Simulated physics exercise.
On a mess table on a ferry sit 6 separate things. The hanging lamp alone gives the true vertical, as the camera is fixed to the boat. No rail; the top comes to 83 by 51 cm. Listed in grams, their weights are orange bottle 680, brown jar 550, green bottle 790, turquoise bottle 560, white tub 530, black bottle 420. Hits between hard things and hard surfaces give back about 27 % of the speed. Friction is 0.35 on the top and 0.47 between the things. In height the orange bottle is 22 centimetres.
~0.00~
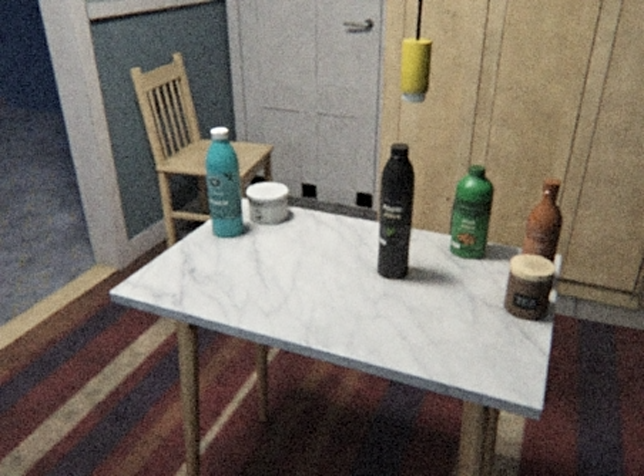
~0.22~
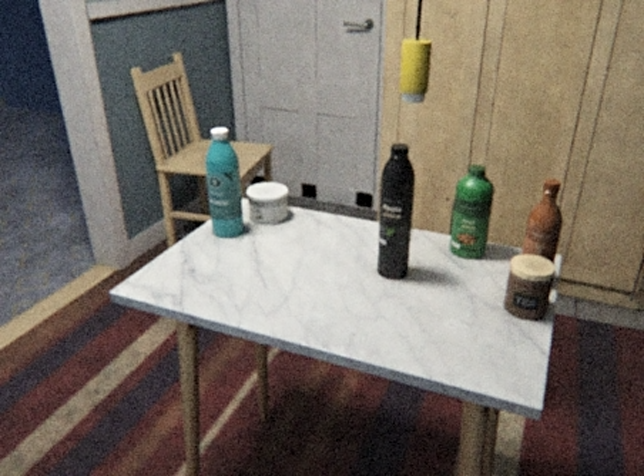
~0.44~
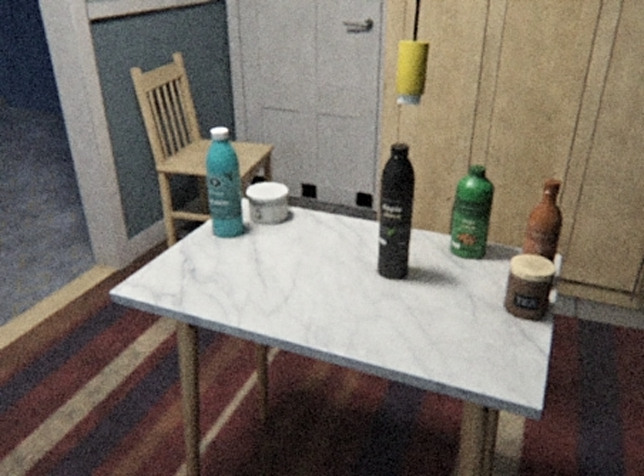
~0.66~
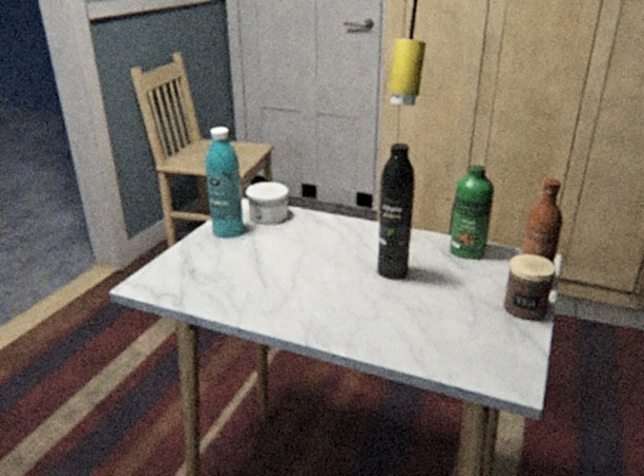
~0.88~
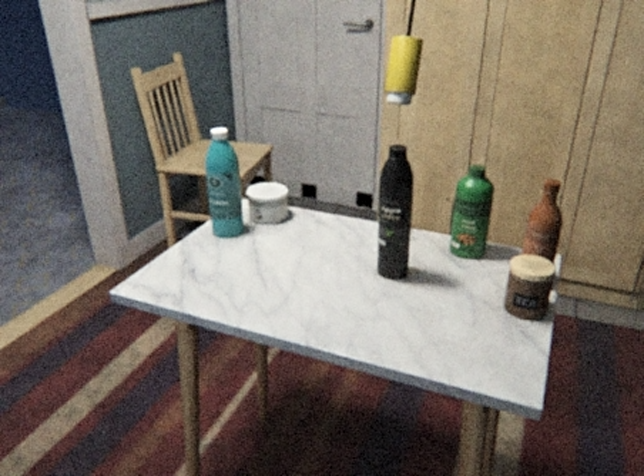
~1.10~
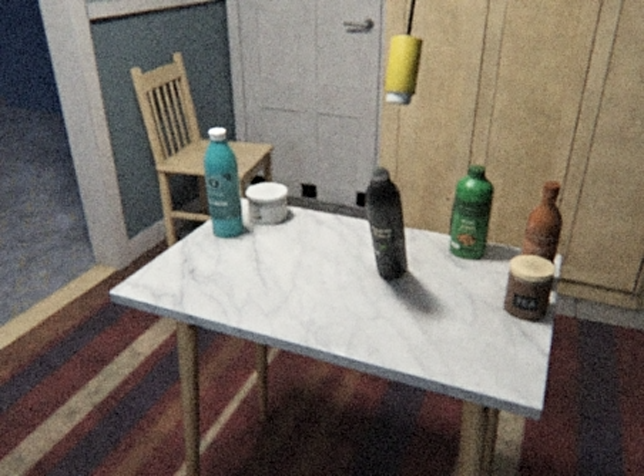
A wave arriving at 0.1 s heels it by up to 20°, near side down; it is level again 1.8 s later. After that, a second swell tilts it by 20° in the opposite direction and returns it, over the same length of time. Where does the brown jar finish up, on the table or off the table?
The brown jar finishes up on the table.
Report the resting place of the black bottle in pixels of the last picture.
End point: Approx. (341, 341).
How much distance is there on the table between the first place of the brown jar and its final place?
Net shift near 5 cm.
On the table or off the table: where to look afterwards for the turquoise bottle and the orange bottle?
Final state - turquoise bottle: Inside the limits; orange bottle: Beyond the limits.
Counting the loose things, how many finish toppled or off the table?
That comes to 3.
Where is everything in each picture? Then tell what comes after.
Boat level; brown jar (529, 287); orange bottle (543, 233), in the first picture.
Heel 1°, near side down; turquoise bottle (224, 183); white tub (268, 204), in the second picture.
Heel 6°, near side down; black bottle (396, 212); orange bottle (543, 233), in the third picture.
Heel 14°, near side down; green bottle (472, 211); turquoise bottle (224, 183), in the fourth picture.
Heel 19°, near side down; black bottle (395, 213); white tub (268, 204), in the fifth picture.
Heel 19°, near side down; brown jar (529, 288); orange bottle (543, 234) tipped 6° against what carries it, in the sixth picture.
Around 1.70 s, heel 2°, near side down; black bottle now off the table; brown jar shifted 5 cm near (524, 301); turquoise bottle on its side.
Around 2.40 s, heel 12°, far side down; orange bottle now off the table; brown jar shifted 5 cm near (524, 301); turquoise bottle on its side.
Finally (4.2 s), off the table, orange bottle and black bottle; on their side or leaning hard on the table, turquoise bottle; the other 3 still in place (within 5 cm). In the last view, brown jar near (524, 300).
